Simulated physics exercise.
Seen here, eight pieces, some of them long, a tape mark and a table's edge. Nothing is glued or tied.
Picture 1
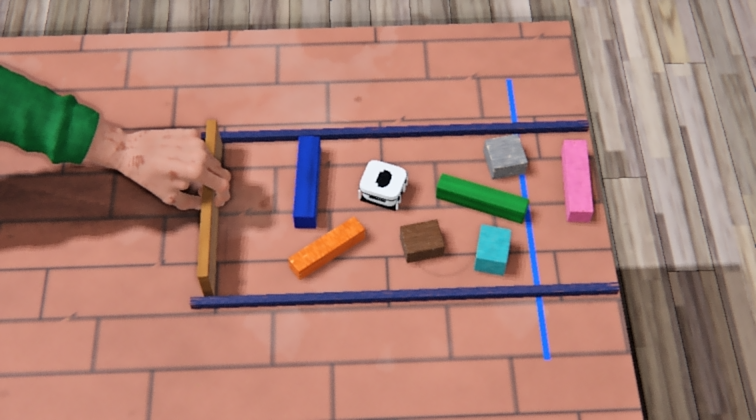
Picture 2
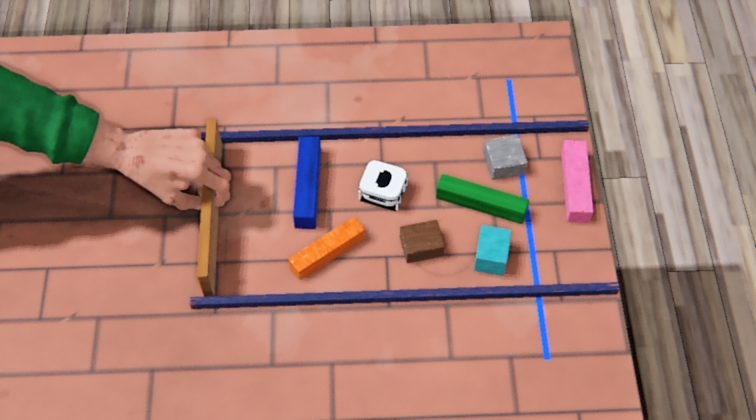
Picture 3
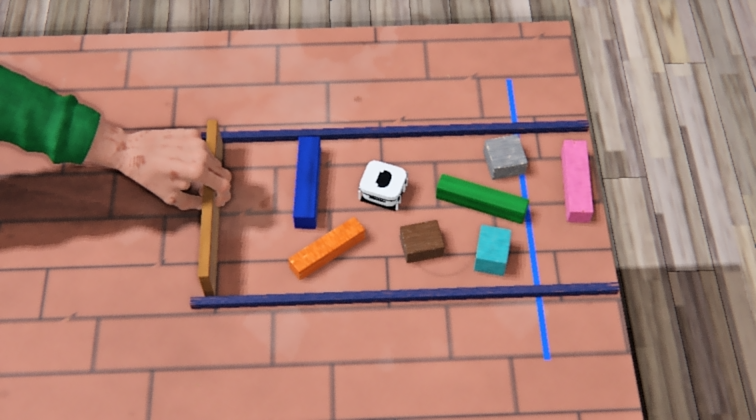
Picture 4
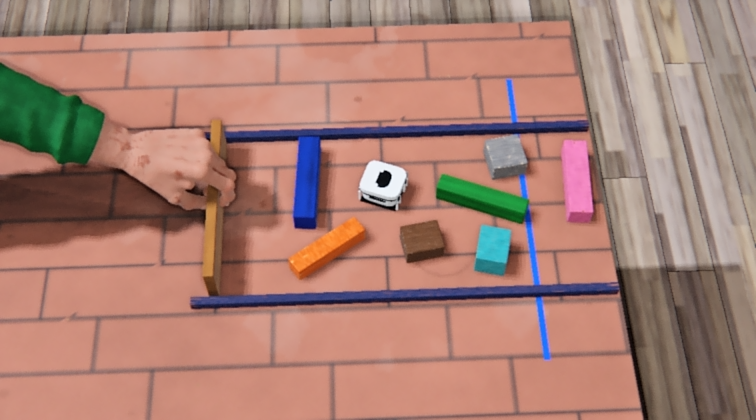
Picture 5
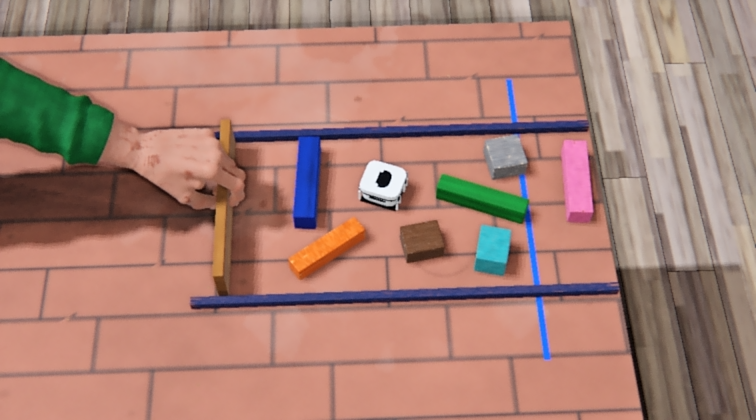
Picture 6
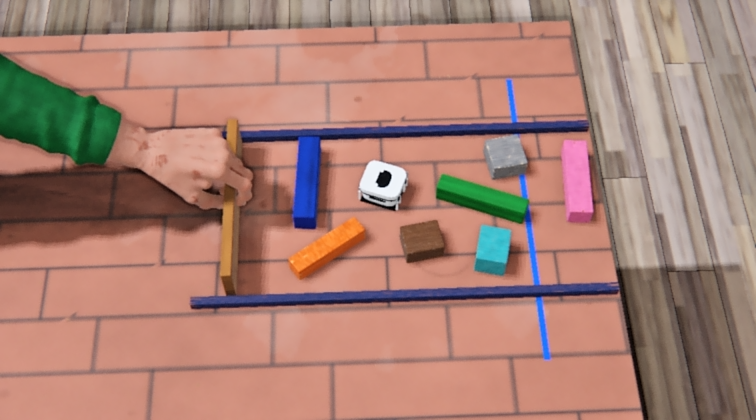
At the start, a hand in a green sleeve holds a wooden board upright between two dark rails on a brick-patterned table, with colourful blocks and a white case lying to its right. After staying still briefly, the hand slides the board slightly right, leaving a gap before the untouched blue stick.
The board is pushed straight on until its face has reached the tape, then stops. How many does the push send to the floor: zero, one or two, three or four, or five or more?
Here the number that fall off is one or two.
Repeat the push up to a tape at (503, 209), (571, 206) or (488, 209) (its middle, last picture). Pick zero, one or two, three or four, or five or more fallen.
In that order: None at all; five or more; none.
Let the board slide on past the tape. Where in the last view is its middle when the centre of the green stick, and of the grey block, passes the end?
Its middle is around (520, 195) and around (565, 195).
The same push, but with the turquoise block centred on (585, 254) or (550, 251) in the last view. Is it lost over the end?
In that order, it is kept; holds on.
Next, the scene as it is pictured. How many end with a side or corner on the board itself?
That makes 2.
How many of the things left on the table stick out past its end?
1 of them.
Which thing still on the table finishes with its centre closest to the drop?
Foremost is the turquoise block.
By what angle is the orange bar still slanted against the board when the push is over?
Roughly 25° out of line.
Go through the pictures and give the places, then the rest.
The first picture shows pink bar (577, 180); grey block (505, 157); turquoise block (493, 250); board (210, 206); tape (527, 208).
The second picture shows grey block (505, 157); brown block (422, 241).
The third picture shows turquoise block (493, 250); blue stick (307, 182).
The fourth picture shows pink bar (577, 181); white case (383, 186).
The fifth picture shows grey block (505, 157); green stick (482, 199).
The sixth picture shows pink bar (577, 181); grey block (505, 157); turquoise block (493, 250); board (232, 206); tape (527, 208).
Soon after, none off yet; pink bar at rest near (577, 181); grey block at rest near (505, 157); turquoise block at rest near (493, 250).
In the end, the number that fall off is one or two; gone, green stick and pink bar.
